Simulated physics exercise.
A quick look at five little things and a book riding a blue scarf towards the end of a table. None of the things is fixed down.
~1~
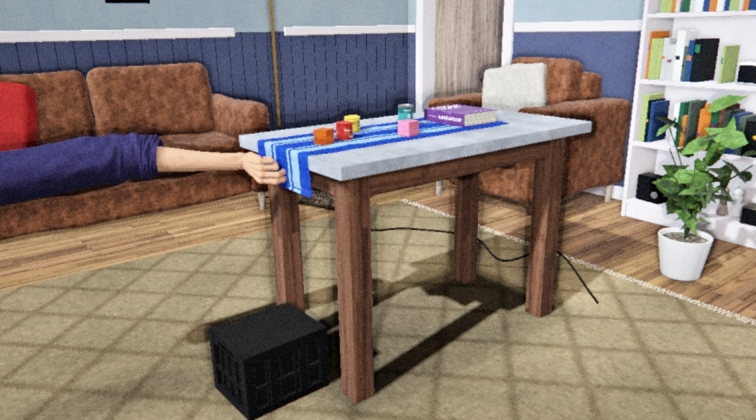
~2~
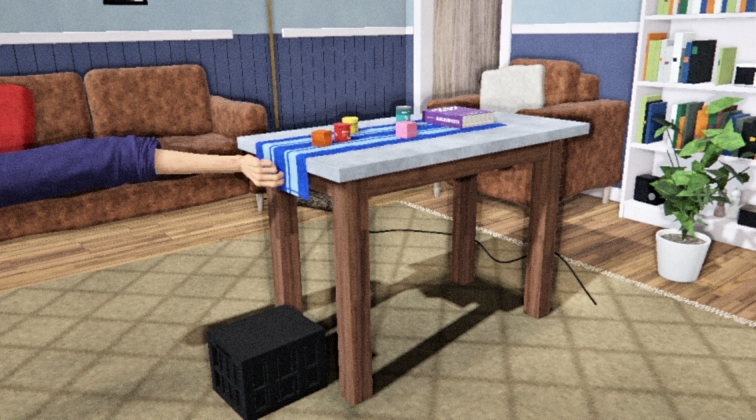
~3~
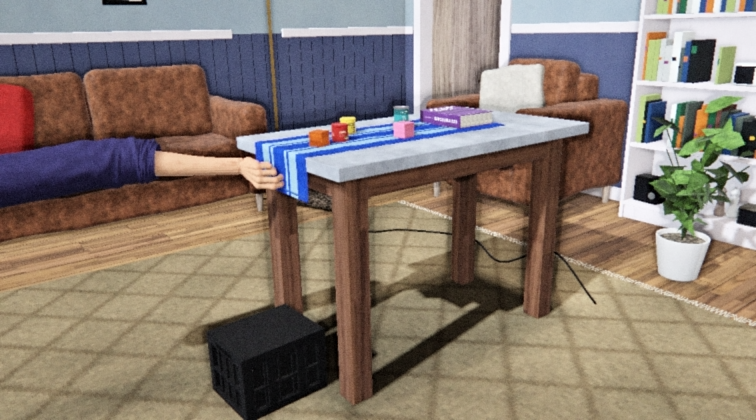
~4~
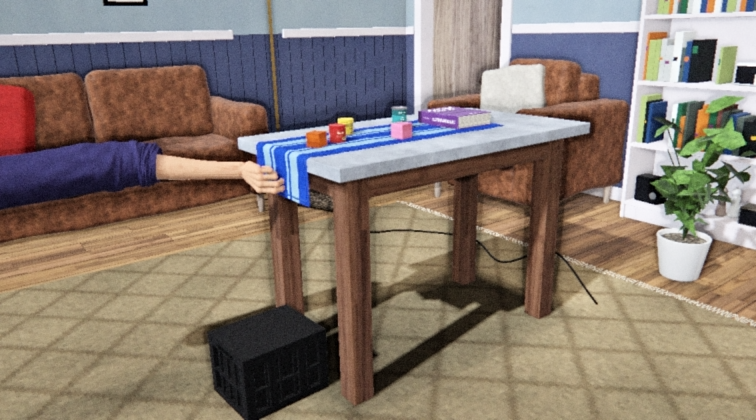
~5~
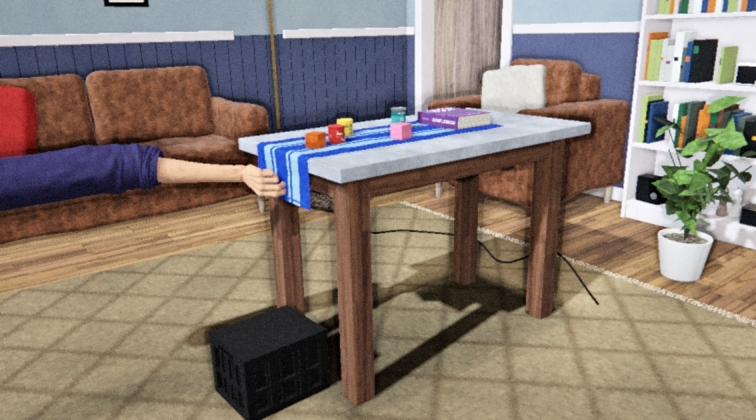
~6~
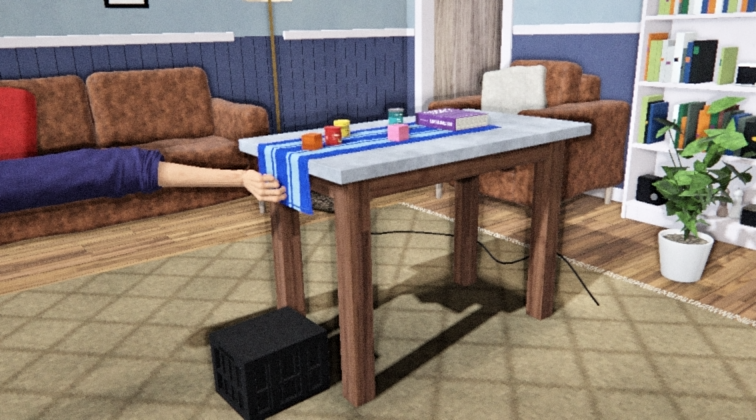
The clip shows a hand at the left edge of a table slowly pulling a blue striped scarf over the side, as the small coloured objects and purple book on it shift slightly left above a black crate on the rug.
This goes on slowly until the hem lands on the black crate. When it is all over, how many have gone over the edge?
Drops: Four.
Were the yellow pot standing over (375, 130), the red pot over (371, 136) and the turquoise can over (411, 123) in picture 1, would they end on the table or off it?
Outcome: Yellow pot falls away, red pot falls away, turquoise can stays.
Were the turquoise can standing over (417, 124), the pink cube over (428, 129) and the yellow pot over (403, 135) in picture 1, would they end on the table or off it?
The turquoise can is still on top, the pink cube is still on top, the yellow pot is off the top.
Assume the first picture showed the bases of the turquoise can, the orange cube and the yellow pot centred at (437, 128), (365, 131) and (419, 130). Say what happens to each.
The turquoise can holds on; the orange cube goes over; the yellow pot holds on.
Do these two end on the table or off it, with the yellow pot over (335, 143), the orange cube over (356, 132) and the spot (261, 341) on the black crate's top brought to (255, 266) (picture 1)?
Observed: Yellow pot departs; orange cube remains seated.
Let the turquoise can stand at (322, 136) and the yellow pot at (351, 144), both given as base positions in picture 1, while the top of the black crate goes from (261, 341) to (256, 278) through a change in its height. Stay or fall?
The turquoise can falls; the yellow pot drops off.
Soon after, hem near (287, 262); orange cube and red pot gone.
Then, hem near (288, 311); orange cube, red pot and yellow pot gone.
At rest, hem on the crate; orange cube, red pot, yellow pot and pink cube gone. The answer is four.
